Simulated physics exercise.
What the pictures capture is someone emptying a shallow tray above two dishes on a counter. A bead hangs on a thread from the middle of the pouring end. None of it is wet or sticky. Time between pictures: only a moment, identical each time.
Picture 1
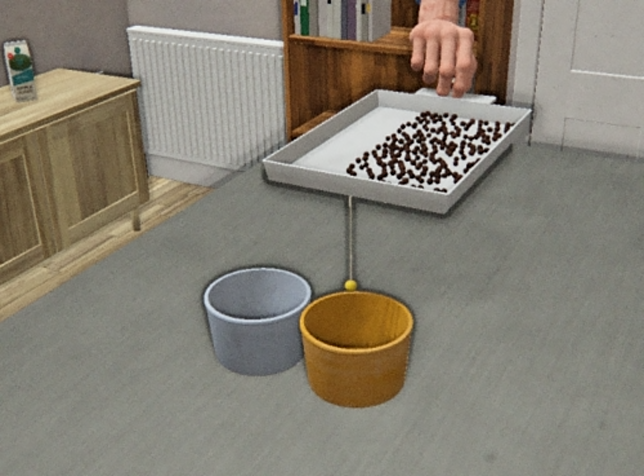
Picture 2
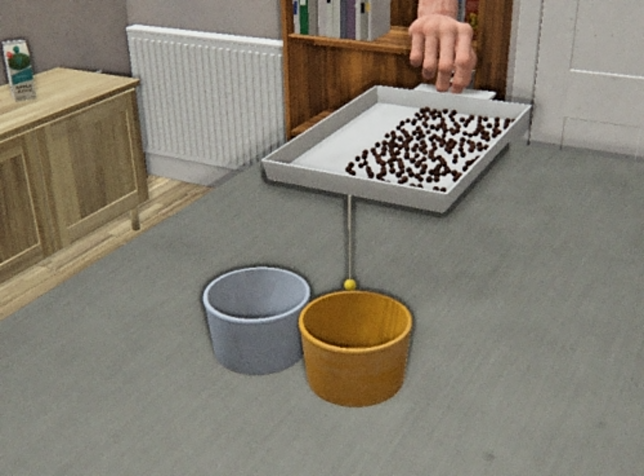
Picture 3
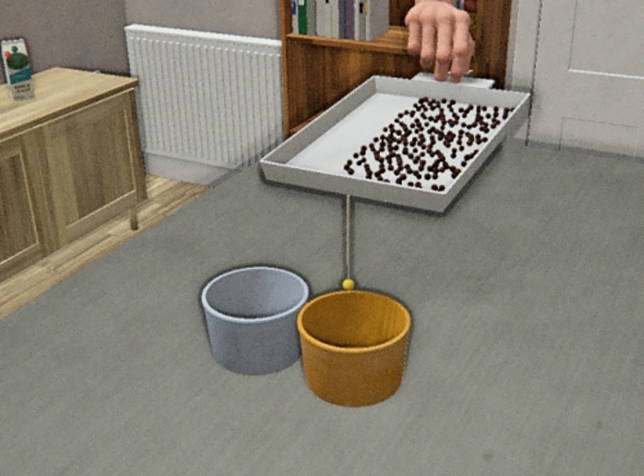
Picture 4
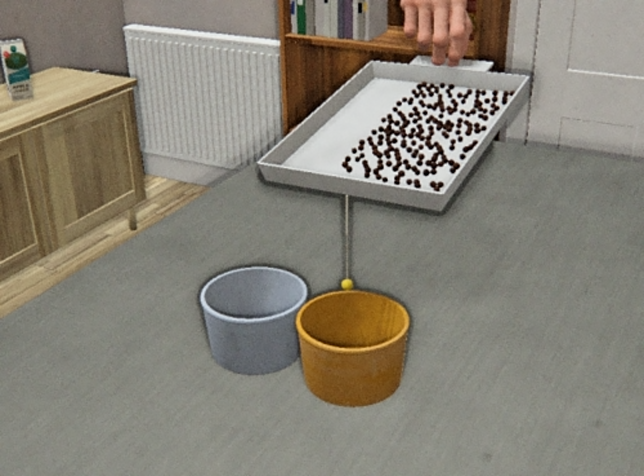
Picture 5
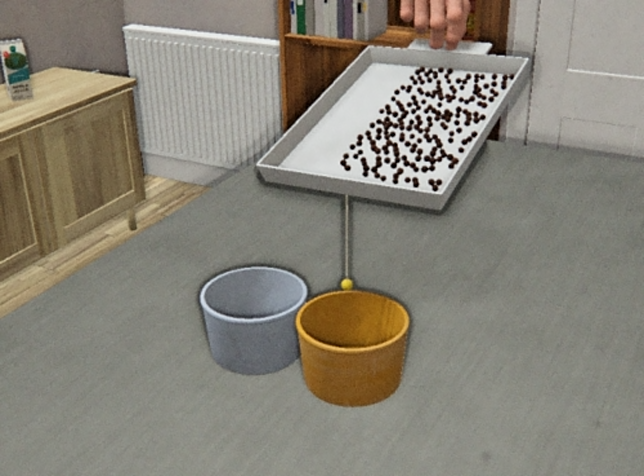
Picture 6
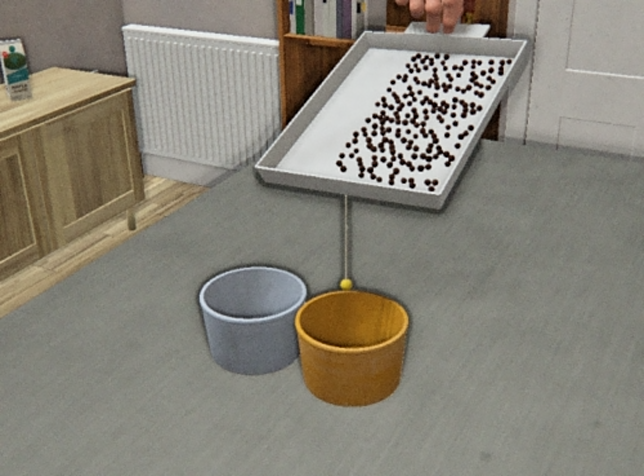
In the video, a hand holds a shallow white tray of small dark berries above a blue-grey dish and an orange dish, gradually raising its far end as the near edge tilts slightly toward its left corner and the berries shift slightly.
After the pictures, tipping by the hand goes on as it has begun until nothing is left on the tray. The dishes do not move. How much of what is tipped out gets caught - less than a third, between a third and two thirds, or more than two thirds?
More than two thirds gets caught.
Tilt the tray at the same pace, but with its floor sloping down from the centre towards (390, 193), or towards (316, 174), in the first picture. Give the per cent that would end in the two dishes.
Roughly 30 per cent, and 90 per cent.
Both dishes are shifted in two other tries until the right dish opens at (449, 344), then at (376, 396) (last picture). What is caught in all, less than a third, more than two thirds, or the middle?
First: The middle third. Second: Less than a third.
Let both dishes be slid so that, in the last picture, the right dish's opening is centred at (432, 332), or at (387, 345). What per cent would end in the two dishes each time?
I'd say about 50 percent, followed by about 90 percent.
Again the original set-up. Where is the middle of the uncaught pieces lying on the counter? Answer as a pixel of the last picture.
Look around (269, 462) in the last picture.
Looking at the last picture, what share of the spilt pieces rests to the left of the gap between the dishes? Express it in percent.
Left share: Close to 60 %.
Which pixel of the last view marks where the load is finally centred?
About (322, 369).
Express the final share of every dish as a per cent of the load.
Roughly: Left 40 %, right 40 %.
Soon, tray tipped steeply; most on the tray; a stray few in the right dish; a stray few in the left dish; a stray few outside both; a small part in the air.
A while on, tray tipped past a quarter turn; about two thirds on the tray; a small part in the right dish; a small part in the left dish; a small part outside both; about a quarter in the air.
Towards the end, tray tipped past a quarter turn; about half in the right dish; about a third in the left dish; about a quarter outside both.
Finally, tray tipped past a quarter turn; about half in the right dish; about a third in the left dish; about a quarter outside both.
